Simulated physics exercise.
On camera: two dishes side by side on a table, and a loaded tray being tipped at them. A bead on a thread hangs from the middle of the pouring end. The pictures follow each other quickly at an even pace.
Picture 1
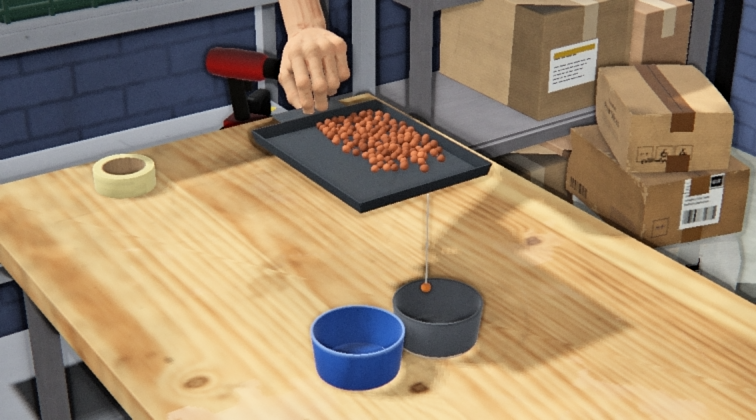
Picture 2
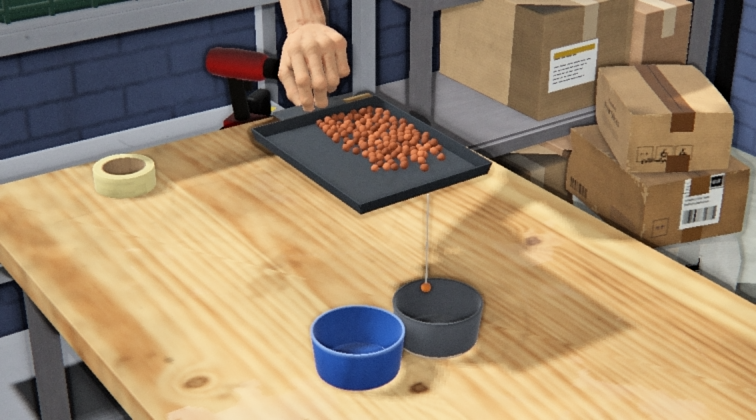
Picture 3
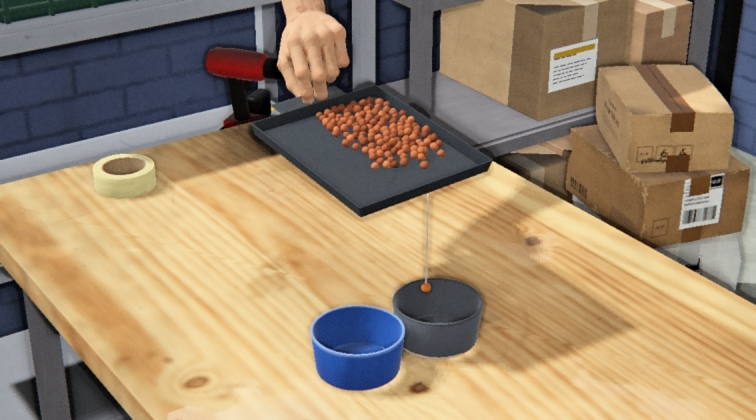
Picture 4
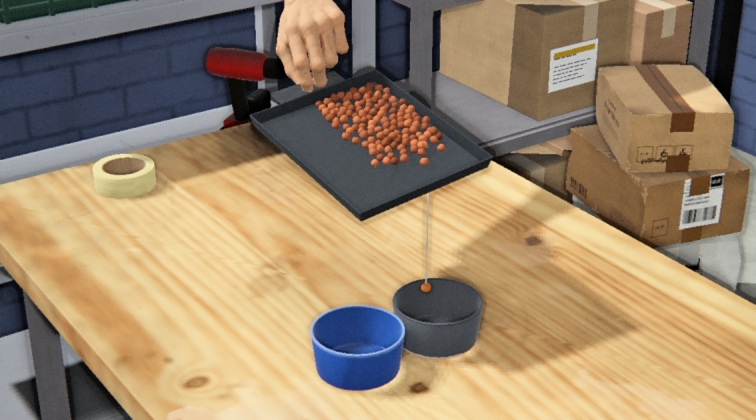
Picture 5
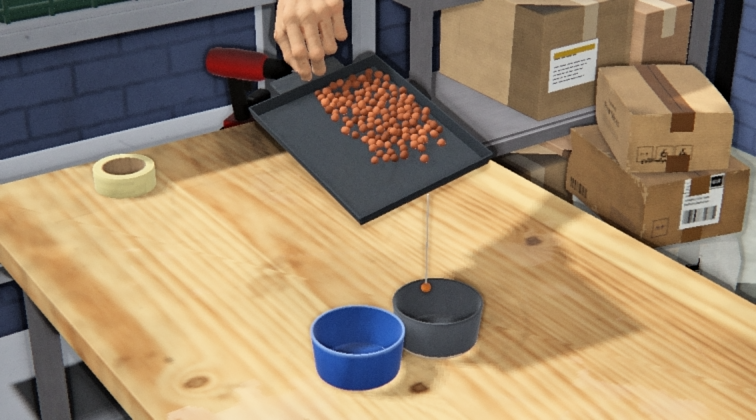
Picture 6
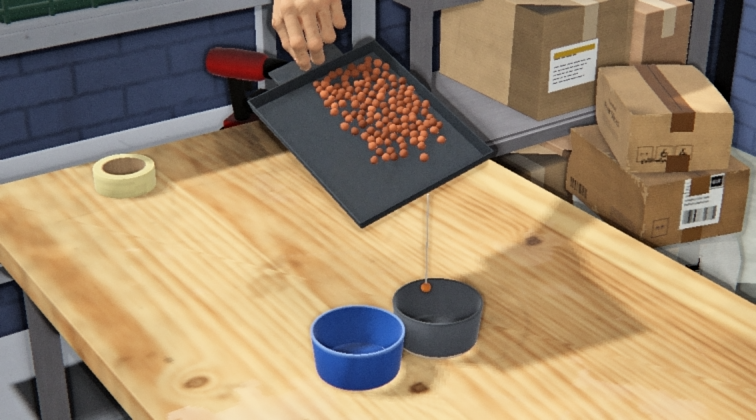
The clip opens on a hand holding a dark tray of orange-brown pellets above a wooden table, with a blue dish, a grey dish and a hanging bead below. The hand gradually raises the tray's far end, and its near left corner dips slightly while the pellets stay clustered on it.
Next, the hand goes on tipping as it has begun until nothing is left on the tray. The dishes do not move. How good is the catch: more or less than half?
In the dishes lies over half of it.
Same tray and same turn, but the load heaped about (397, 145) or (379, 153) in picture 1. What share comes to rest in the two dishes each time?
First some 90, then 80 per cent.
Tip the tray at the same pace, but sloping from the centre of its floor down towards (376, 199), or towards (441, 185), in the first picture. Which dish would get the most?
The first try: The left dish. The second: The right one.
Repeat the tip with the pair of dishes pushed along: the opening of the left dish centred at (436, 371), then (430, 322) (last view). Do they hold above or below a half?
One: The smaller part. Two: Under half.
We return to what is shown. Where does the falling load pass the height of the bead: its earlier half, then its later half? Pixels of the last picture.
First near (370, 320), later near (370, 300).
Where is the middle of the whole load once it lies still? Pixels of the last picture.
Near (360, 359).
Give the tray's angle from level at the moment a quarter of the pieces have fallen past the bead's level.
Near 75 degrees.
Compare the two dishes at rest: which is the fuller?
That is the left-hand dish.
Soon after the last picture, tray tipped steeply; about two thirds on the tray; a small part in the left dish; about a quarter in the air.
A little later, tray tipped past a quarter turn; about a third on the tray; about half in the left dish; a small part outside both; a small part in the air.
Later still, tray tipped past a quarter turn; most in the left dish; a stray few in the right dish; about a quarter outside both.
At rest, tray tipped past a quarter turn; most in the left dish; a stray few in the right dish; about a quarter outside both.
